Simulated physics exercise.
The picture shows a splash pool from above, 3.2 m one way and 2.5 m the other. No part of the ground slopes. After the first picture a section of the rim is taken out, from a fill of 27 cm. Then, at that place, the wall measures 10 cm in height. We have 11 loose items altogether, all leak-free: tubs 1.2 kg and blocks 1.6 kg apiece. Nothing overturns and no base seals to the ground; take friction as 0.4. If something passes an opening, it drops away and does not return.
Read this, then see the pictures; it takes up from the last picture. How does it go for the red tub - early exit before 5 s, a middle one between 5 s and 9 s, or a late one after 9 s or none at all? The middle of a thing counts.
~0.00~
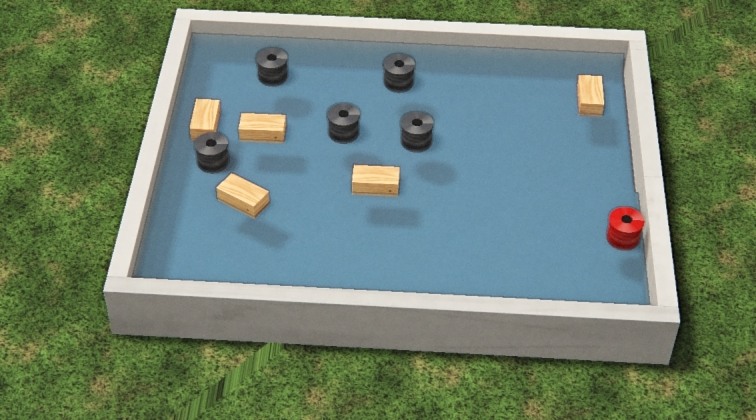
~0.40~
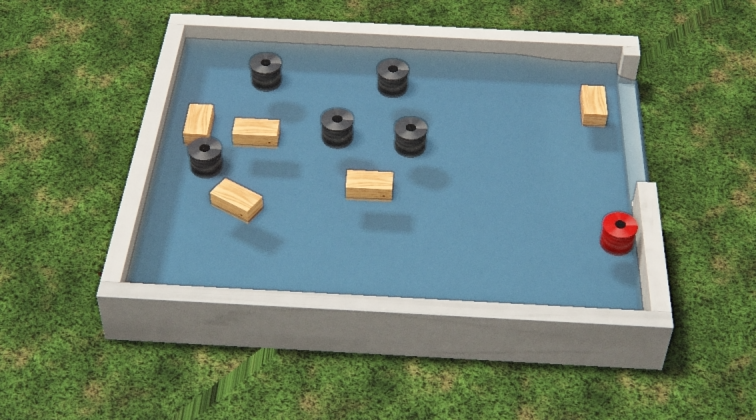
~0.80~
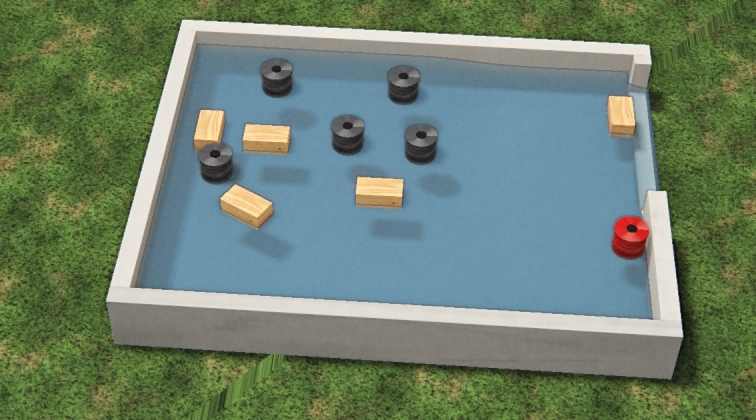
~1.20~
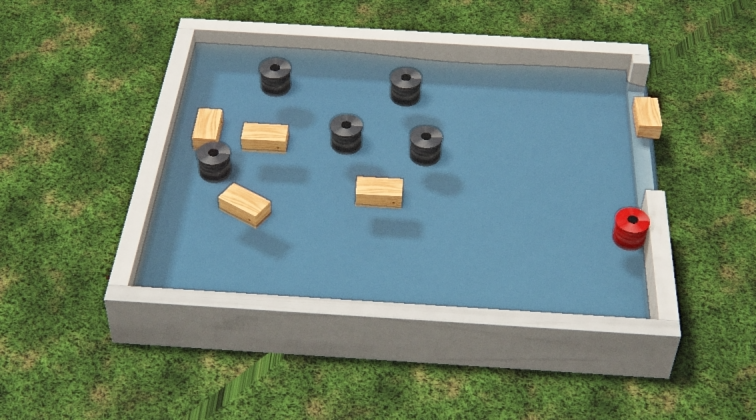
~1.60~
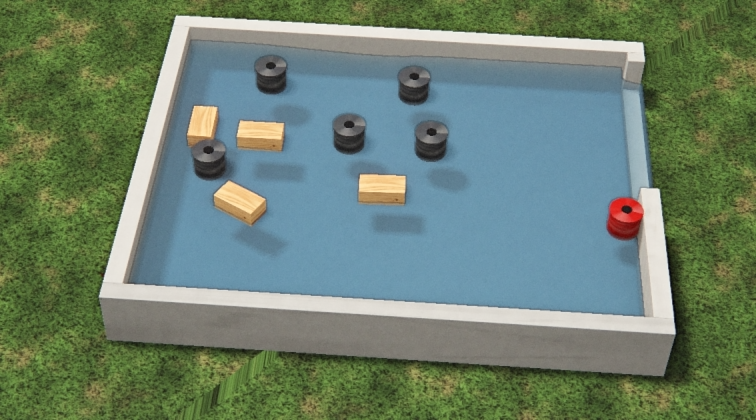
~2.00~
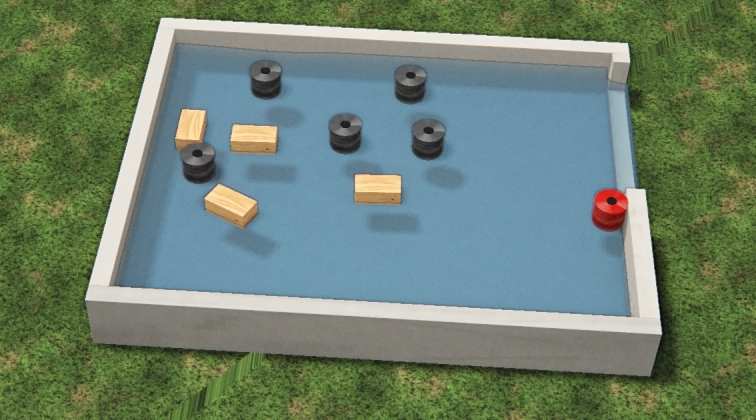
It clears out before the first moment.
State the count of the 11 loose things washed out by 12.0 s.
The count by then is 3.
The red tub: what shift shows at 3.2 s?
Roughly 60 cm.
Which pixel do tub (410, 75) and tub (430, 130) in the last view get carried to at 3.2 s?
(443, 79) and (463, 131), roughly.
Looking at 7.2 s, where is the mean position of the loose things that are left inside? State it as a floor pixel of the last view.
(358, 168).
After 3.2 s the red tub is near (643, 178), 0.6 m from its start, afloat; 1 of 11 are out; 10 afloat.
After 7.2 s the red tub has gone out (at 3.2 s); 2 of 11 are out; 9 afloat.
After 12.0 s the red tub has gone out (at 3.2 s); 3 of 11 are out; 8 afloat.
After 16.0 s the red tub has gone out (at 3.2 s); 4 of 11 are out; 7 afloat.
